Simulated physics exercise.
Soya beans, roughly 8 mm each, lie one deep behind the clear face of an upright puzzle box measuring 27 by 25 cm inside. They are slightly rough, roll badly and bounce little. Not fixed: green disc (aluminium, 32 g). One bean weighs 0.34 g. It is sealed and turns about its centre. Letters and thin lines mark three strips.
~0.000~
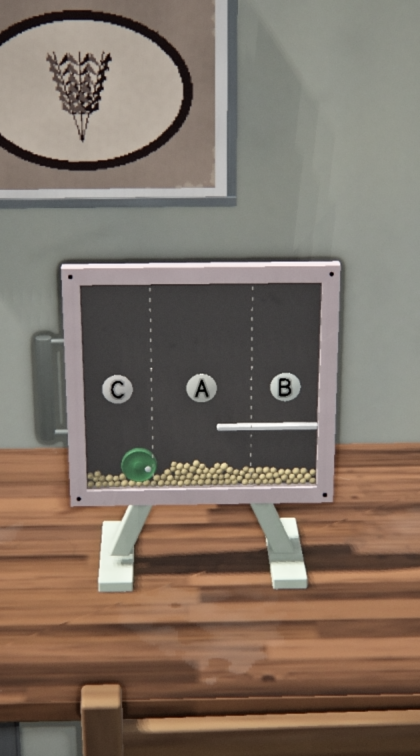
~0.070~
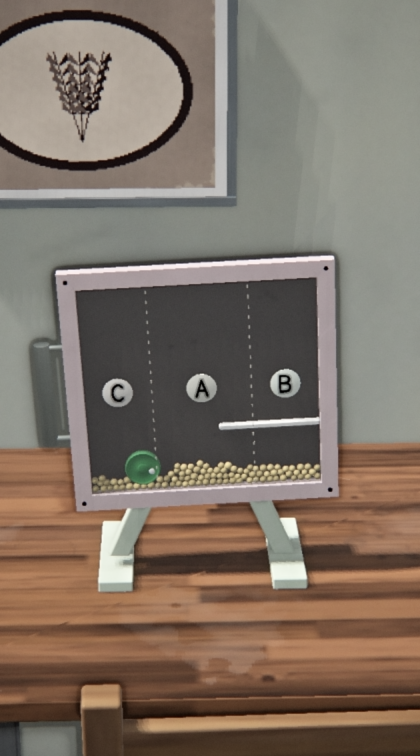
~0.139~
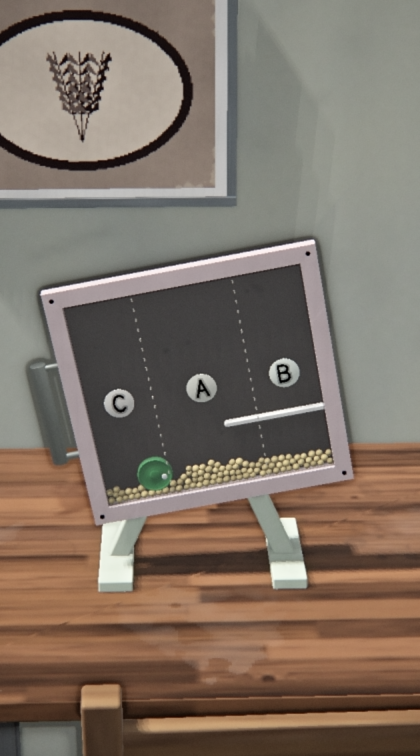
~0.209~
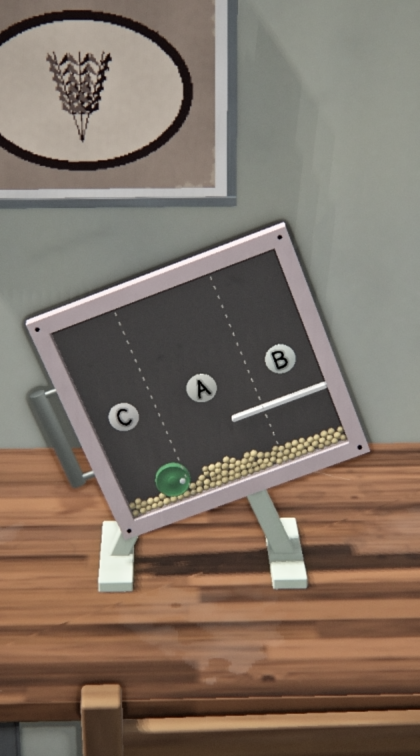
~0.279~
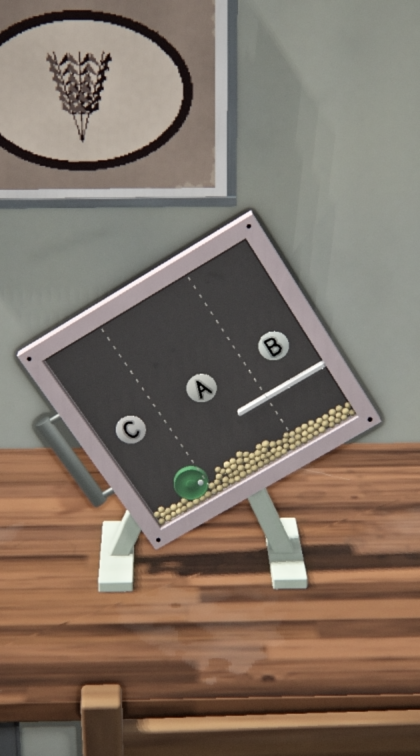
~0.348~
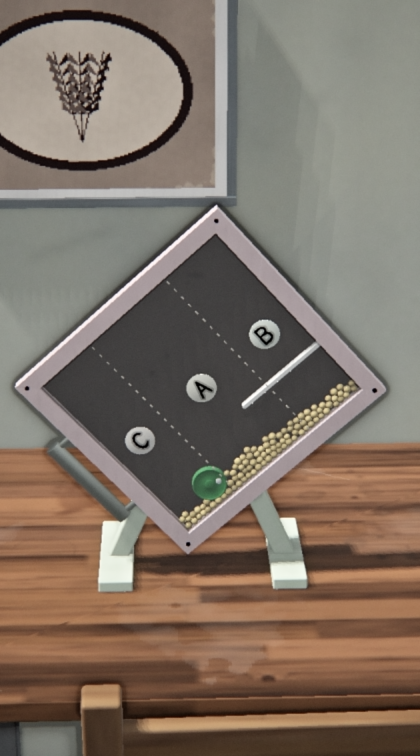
At the start, a square clear-faced box stands level on a wooden surface, with pale beans and a green disc along its bottom, below letters C, A and B. The box then turns steadily anticlockwise until steeply tilted, the beans and disc staying along its sloping floor.
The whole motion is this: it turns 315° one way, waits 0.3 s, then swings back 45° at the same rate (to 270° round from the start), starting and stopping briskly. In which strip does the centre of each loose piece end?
Green disc: B.
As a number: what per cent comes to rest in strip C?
Some 0 per cent.
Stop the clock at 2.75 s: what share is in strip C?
About 0 per cent.
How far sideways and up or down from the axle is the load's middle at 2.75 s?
Some 5 cm right and 10 cm below.
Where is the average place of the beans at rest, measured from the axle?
About 1 cm right and 11 cm below.
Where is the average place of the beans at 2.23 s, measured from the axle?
About 9 cm right and 7 cm below.
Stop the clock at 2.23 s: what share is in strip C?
Roughly 0 per cent.
After 2.23 s, it has come round 315° anticlockwise; the beans' middle is 9 cm right of and 7 cm below the centre; B 100 %; green disc in B.
After 2.75 s, it has come round 292° anticlockwise; the beans' middle is 5 cm right of and 10 cm below the centre; B 100 %; green disc in B.
After 2.97 s, it has come round 270° anticlockwise; the beans' middle is 1 cm right of and 11 cm below the centre; B 100 %; green disc in B.
Settled by 3.4 s, it has come round 270° anticlockwise; A 0 %, B 100 %, C 0 %; green disc in B.
